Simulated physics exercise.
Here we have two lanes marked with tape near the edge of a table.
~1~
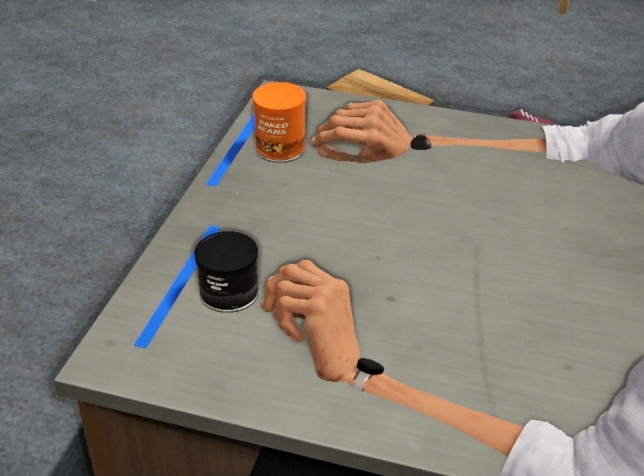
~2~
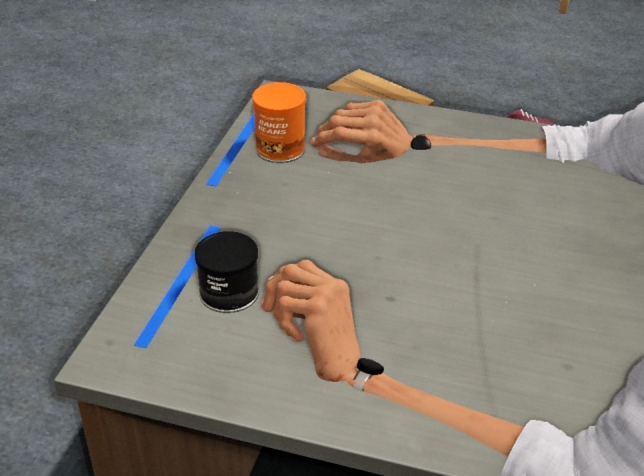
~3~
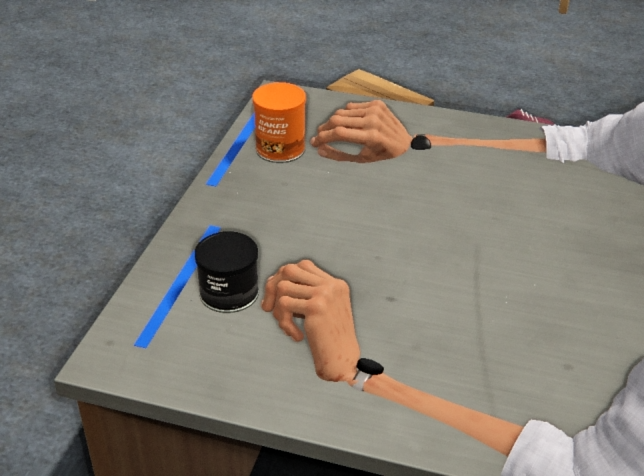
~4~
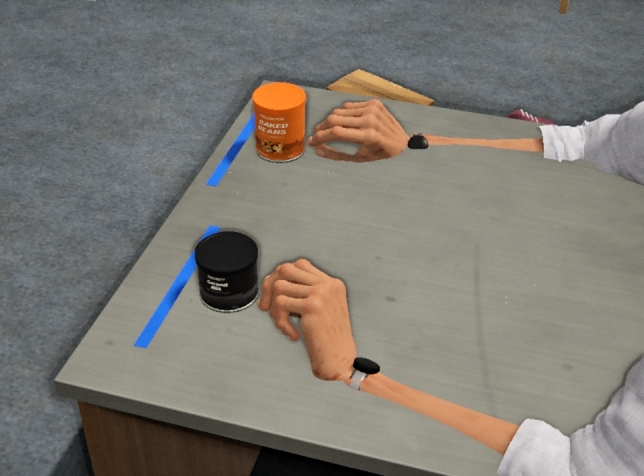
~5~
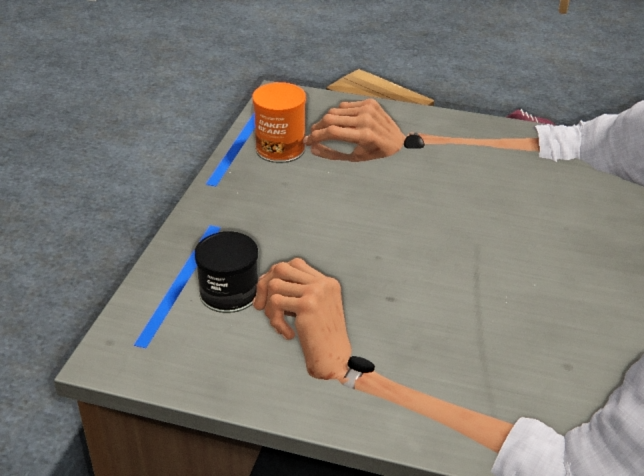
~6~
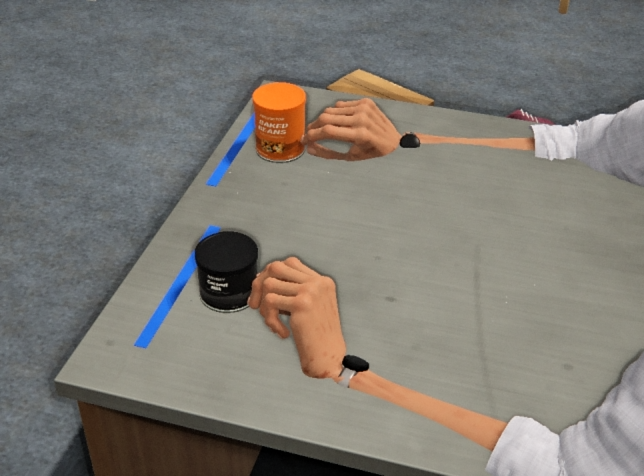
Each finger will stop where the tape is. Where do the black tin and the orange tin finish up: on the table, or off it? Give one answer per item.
They finish like this: Black tin - on the table, orange tin - off the table.
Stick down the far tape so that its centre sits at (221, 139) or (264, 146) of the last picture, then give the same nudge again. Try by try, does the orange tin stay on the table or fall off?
Well, the first time it does not stop in time, and the second time it stops in time.
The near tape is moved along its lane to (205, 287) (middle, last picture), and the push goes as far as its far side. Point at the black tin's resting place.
It comes to a stop at (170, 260).
Then, 1.14 s on from there, black tin displaced about its own width near (144, 255); orange tin turned 10° from its first pose near (205, 113).
In the end, the black tin stays on the table, near (144, 255); the orange tin goes over the edge.
